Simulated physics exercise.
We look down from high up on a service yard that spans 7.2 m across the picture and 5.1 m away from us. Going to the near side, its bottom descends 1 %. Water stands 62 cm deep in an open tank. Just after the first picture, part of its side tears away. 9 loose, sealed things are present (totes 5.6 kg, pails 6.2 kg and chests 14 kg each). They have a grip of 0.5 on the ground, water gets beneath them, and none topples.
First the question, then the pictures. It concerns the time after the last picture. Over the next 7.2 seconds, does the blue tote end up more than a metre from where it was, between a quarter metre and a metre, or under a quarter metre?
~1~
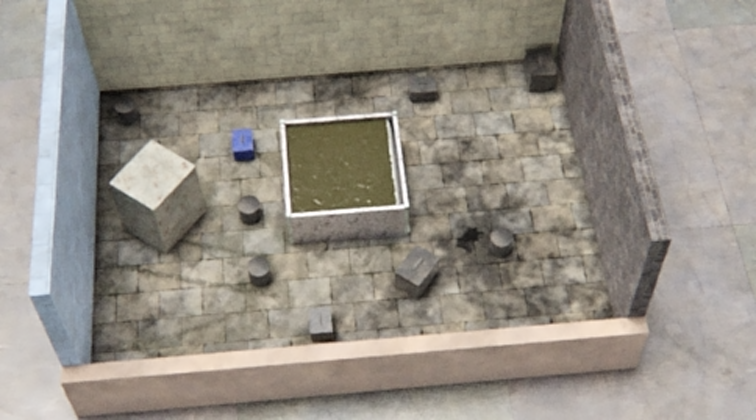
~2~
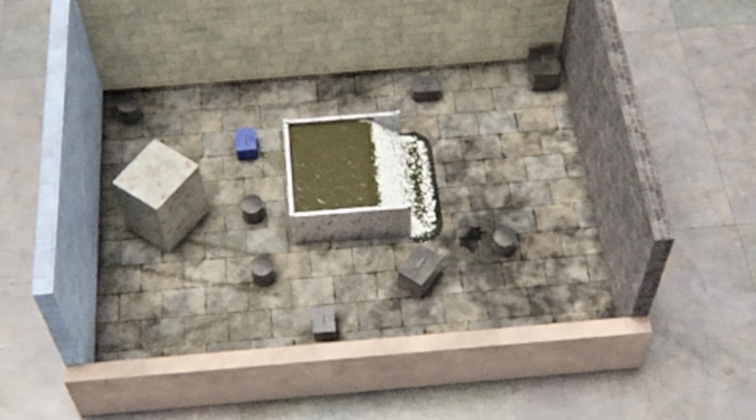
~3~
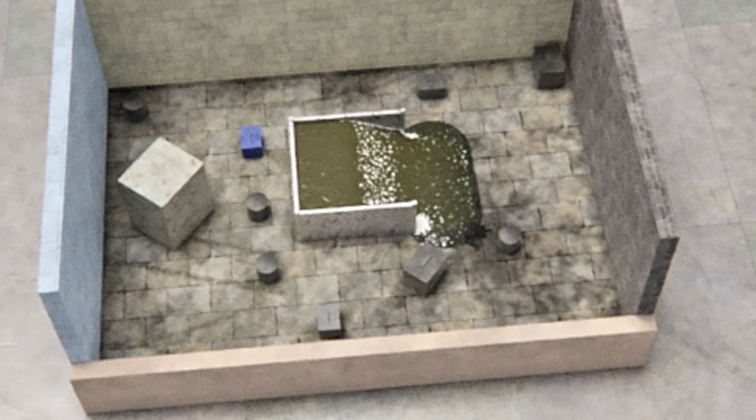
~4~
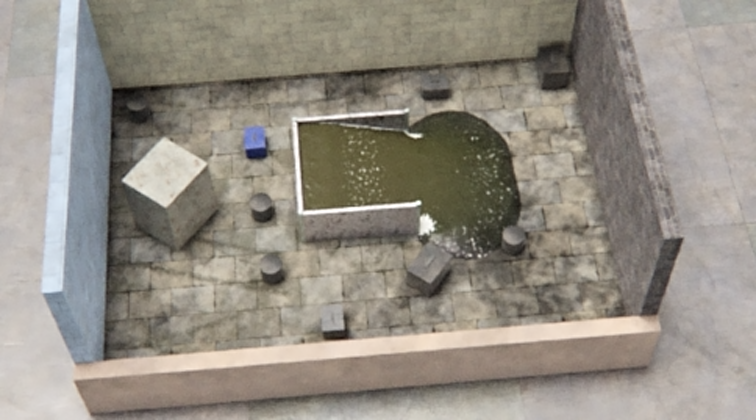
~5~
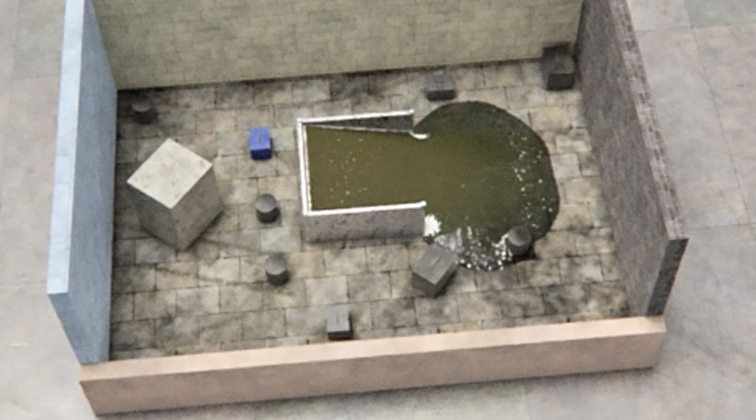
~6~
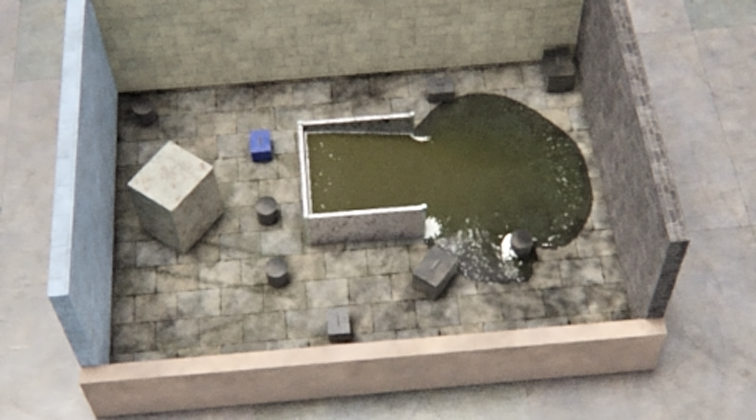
Its displacement will be medium.
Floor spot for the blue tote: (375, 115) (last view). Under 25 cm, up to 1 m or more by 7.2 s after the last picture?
Outcome: It is taken a long way.
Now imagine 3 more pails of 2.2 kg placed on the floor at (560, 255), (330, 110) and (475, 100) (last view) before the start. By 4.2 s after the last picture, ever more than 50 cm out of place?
Note, same order as listed: Beyond the limit, beyond the limit, beyond the limit.
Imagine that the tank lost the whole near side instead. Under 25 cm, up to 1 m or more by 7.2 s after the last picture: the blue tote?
Under that change, the blue tote keeps its spot.
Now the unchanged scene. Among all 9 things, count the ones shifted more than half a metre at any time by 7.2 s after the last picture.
5 in all.
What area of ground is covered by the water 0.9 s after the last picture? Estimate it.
About 14 m2.
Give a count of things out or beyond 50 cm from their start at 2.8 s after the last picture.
I get 3.
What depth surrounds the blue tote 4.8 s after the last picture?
Close to 3 centimetres.
Then, 0.9 s after the last picture the blue tote is near (260, 141), 0.0 m from its start, aground; 1 afloat.
Then, 2.8 s after the last picture the blue tote is near (260, 141), 0.0 m from its start, aground; 1 afloat.
Then, 4.8 s after the last picture the blue tote is near (236, 148), 0.4 m from its start, aground; 2 afloat.
Then, 7.2 s after the last picture the blue tote is near (218, 157), 0.7 m from its start, aground; 0 afloat.
